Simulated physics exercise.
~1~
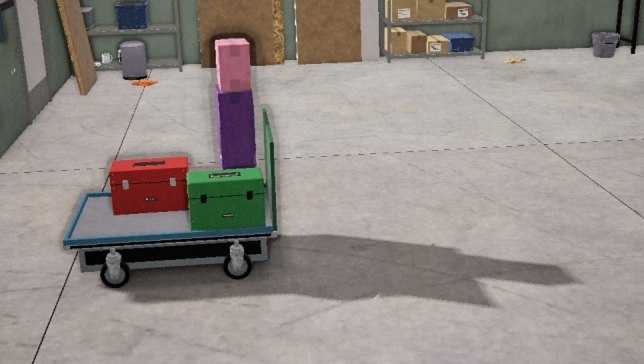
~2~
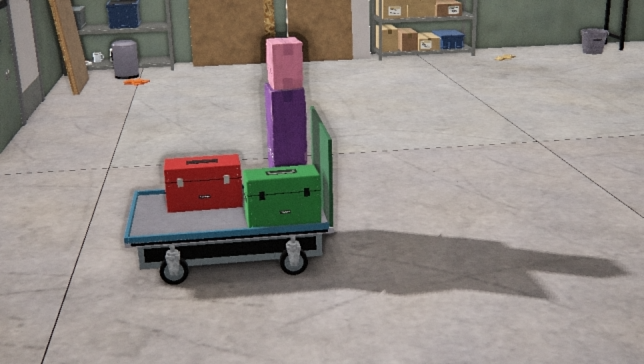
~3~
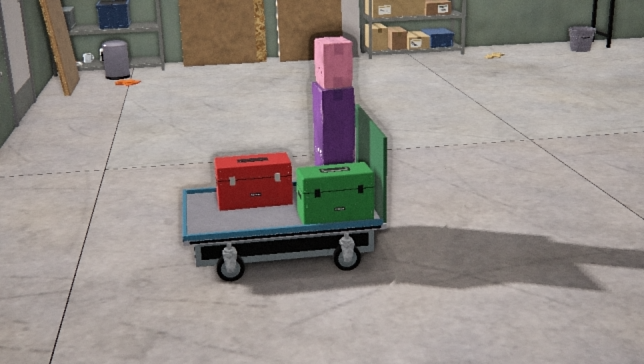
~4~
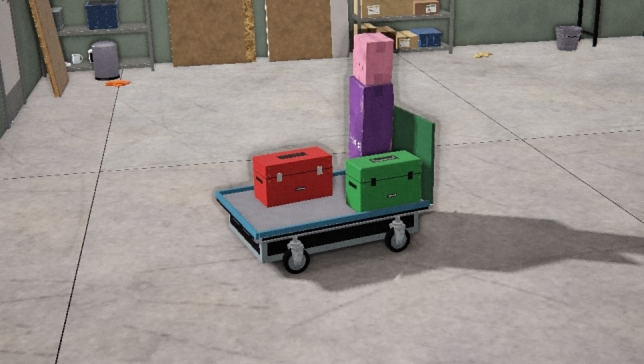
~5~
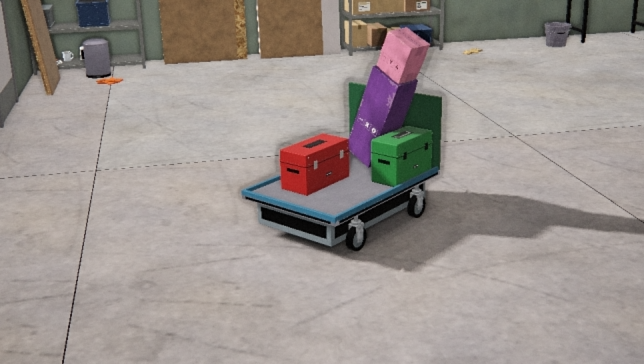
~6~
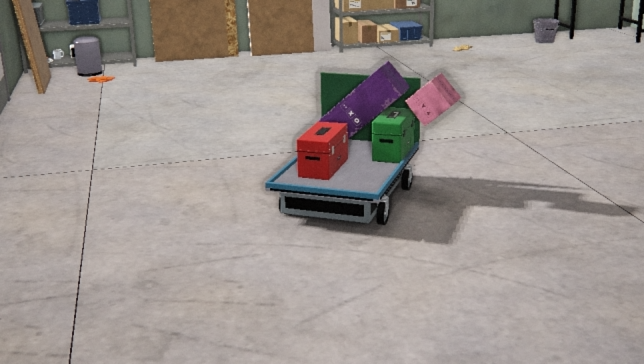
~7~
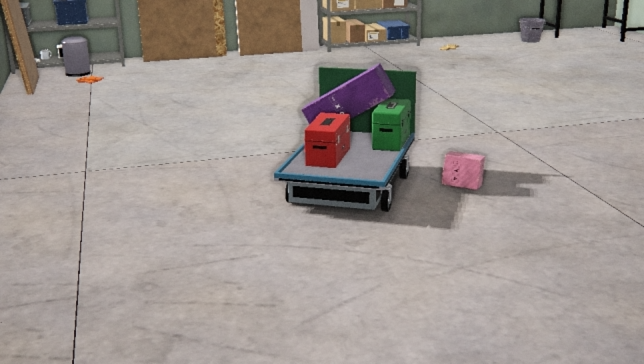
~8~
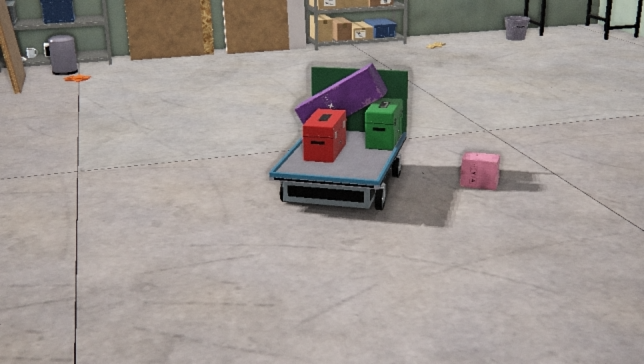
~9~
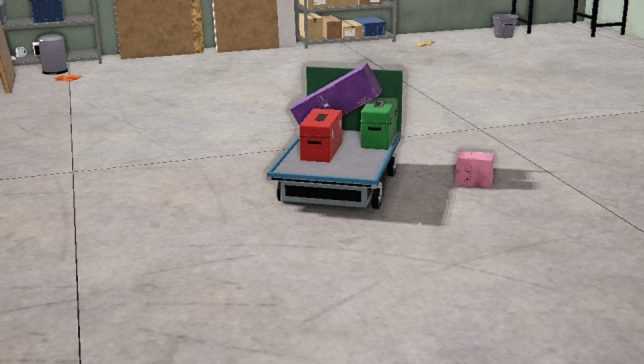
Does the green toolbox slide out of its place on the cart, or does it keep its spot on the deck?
The green toolbox keeps its spot on the deck, still standing upright near the green board when the cart stops.
